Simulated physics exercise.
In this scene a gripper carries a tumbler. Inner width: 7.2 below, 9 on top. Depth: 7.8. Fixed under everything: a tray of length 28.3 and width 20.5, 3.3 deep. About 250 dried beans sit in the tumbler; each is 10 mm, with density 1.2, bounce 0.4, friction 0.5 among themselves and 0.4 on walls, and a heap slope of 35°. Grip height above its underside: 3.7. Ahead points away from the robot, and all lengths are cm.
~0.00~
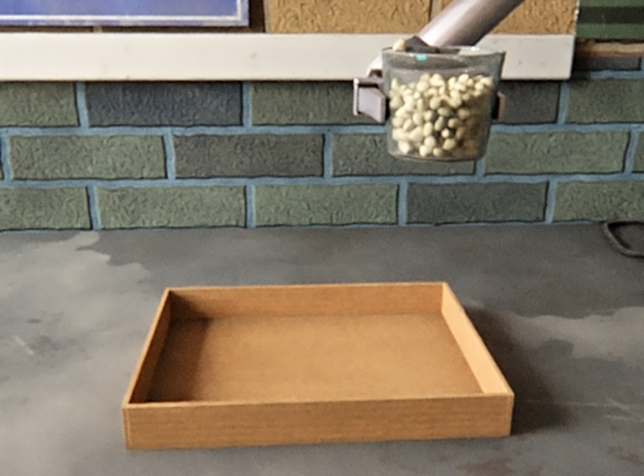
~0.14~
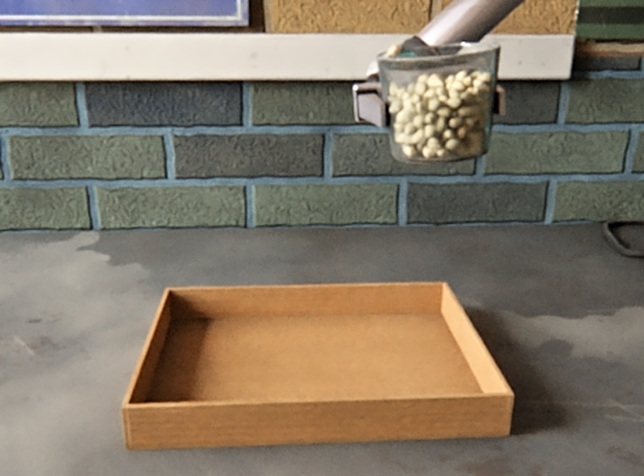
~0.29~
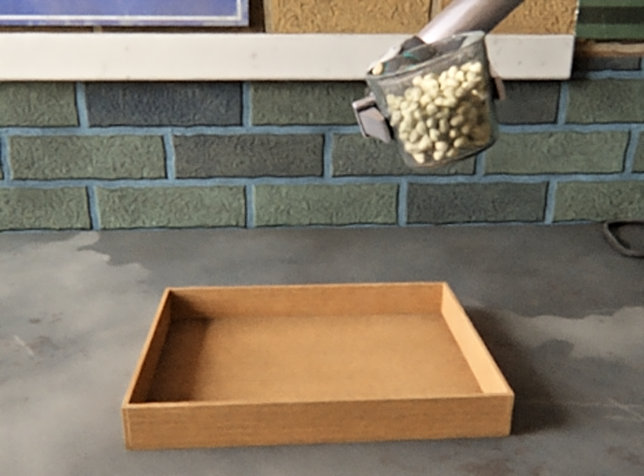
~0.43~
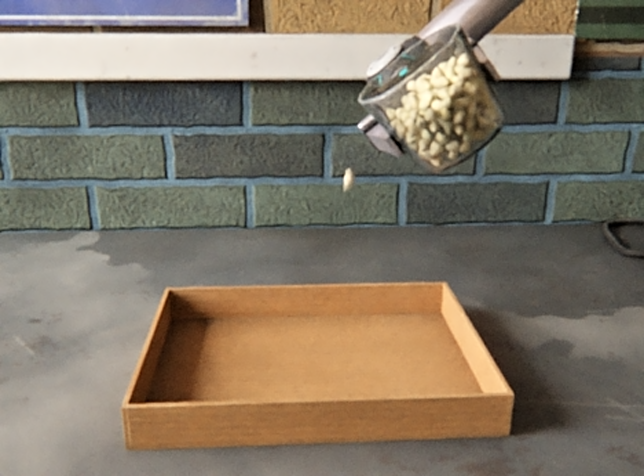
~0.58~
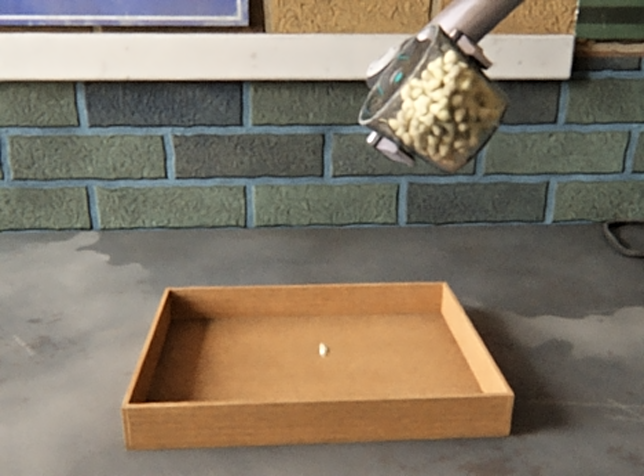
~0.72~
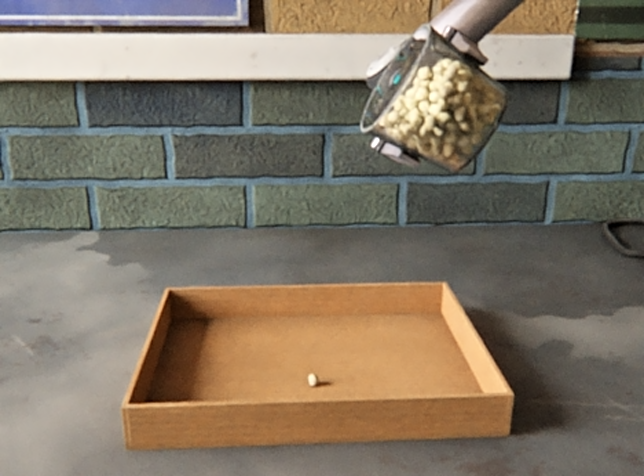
Above a wooden tray, a gripper tilts a clear tumbler leftward and one bean drops in.
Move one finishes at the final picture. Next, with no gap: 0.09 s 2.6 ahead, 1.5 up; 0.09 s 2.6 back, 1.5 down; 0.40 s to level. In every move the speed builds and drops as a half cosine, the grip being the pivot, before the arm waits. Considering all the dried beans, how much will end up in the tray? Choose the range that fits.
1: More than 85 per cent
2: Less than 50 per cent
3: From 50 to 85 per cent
Answer: 2.
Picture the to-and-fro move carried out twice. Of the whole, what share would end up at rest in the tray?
Then roughly 40 percent.
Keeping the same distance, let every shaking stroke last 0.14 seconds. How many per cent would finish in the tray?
In that case some 5 per cent.
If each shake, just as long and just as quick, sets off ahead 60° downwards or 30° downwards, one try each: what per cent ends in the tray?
About 0 and 5 per cent.
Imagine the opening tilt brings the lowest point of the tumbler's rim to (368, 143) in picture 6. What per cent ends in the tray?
About 50 %.
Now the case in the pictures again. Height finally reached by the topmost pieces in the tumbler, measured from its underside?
About 7.0 cm.
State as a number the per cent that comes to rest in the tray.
Estimate: Near 25 %.
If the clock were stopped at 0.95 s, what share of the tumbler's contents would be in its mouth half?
Some 55 percent is in that half.
By 0.95 s, tilted 57° forward, highest piece 25 above the table; 191 in the tumbler, 1 in the tray, 54 in flight or on a rim.
By 1.18 s, tilted 11° forward, highest piece 27 above the table; 181 in the tumbler, 65 in the tray.
By 1.50 s, level, highest piece 27 above the table; 181 in the tumbler, 64 in the tray, 1 on the table or floor.
By 2.55 s, level, highest piece 27 above the table; 181 in the tumbler, 64 in the tray, 1 on the table or floor.
Final count, 181 in the tumbler, 64 in the tray, 1 on the table or floor. That is 26 % in the tray.
